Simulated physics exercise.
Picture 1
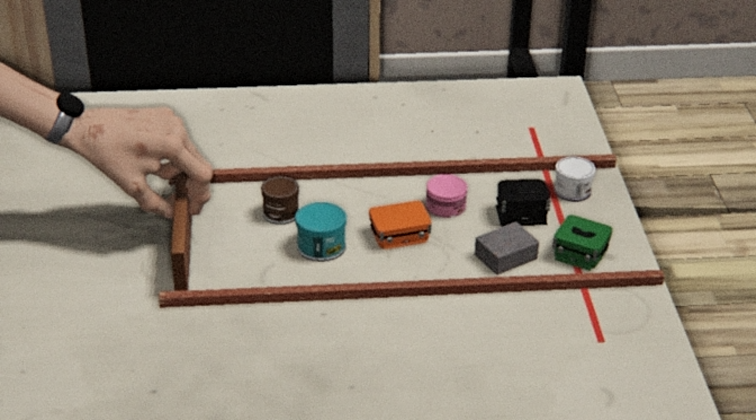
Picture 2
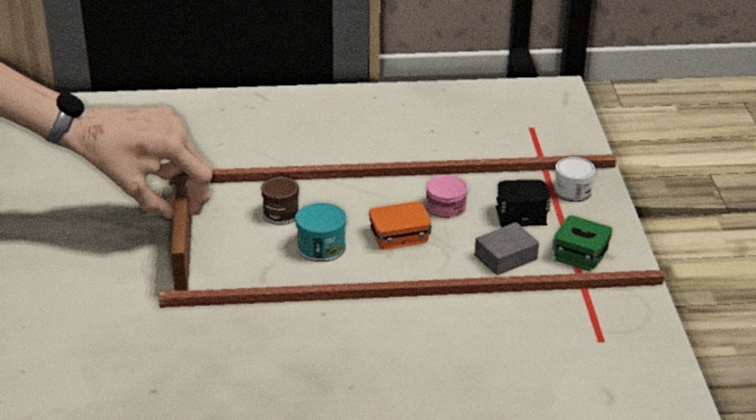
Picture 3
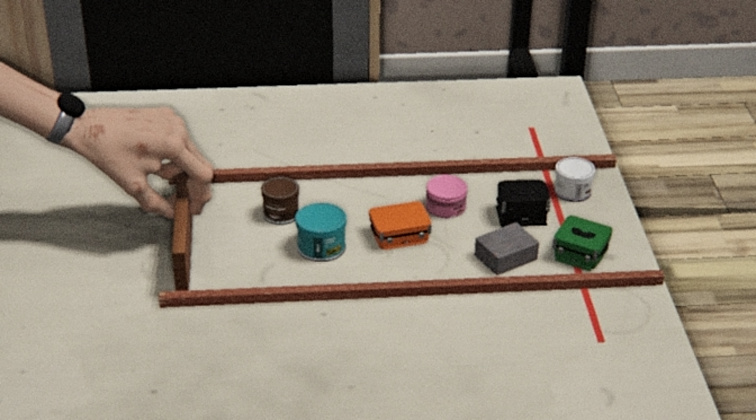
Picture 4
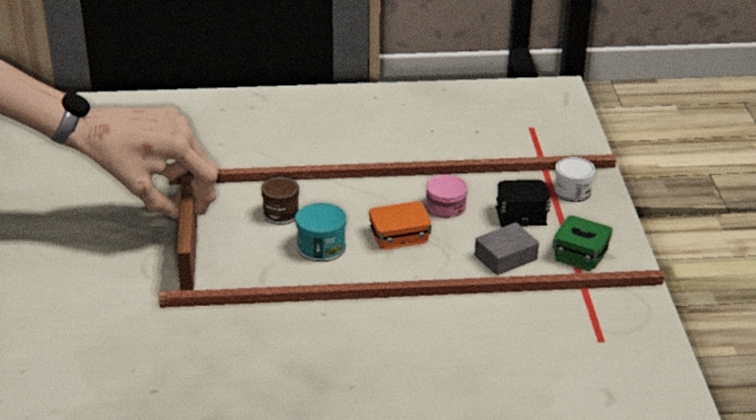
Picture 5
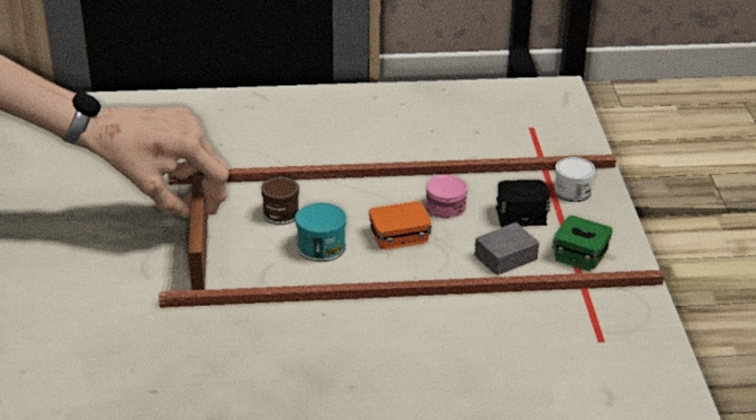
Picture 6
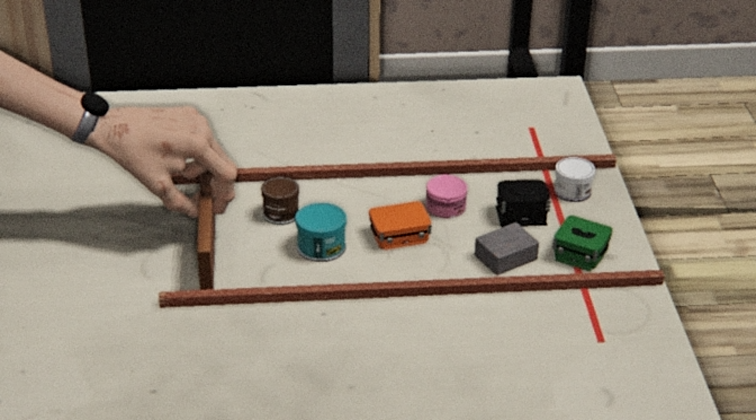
On a pale tabletop beside a wooden floor, a hand holds a small upright board between two reddish-brown rails, left of scattered pots, cases and a grey block. The board stays nearly still at first, then the hand slides it slightly right, while the objects remain in place.
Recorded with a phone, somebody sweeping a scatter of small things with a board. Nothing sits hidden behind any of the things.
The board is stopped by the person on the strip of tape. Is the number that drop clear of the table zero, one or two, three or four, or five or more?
The push knocks just one or two off.
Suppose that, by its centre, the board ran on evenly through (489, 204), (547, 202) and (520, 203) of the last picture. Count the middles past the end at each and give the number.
It comes out as 0, then 1, then 1.
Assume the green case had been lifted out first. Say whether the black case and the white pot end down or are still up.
Looking at the two, the black case stays up top and the white pot ends up below.
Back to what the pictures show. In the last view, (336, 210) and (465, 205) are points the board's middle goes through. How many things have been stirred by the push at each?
So 3, and at the other place 7.
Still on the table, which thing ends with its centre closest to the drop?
The green case.
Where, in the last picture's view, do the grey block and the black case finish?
In the last view, the middles sit near (604, 260) and near (612, 173).
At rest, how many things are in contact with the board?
Tally at the end: 4.
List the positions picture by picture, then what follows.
In the first frame, white pot (574, 179); green case (582, 244); black case (523, 202); board (183, 216); tape (563, 223).
In the second frame, green case (582, 245); pink tub (446, 197).
In the third frame, black case (522, 203); orange case (400, 227).
In the fourth frame, white pot (574, 180); brown pot (281, 201).
In the fifth frame, green case (582, 245); grey block (507, 249).
In the sixth frame, white pot (574, 180); green case (582, 245); black case (522, 203); board (207, 215); tape (563, 223).
Early on, none off yet; white pot at rest near (574, 180); green case at rest near (582, 245); black case at rest near (522, 203).
Finally, the number that fall off is one or two; lost, white pot.
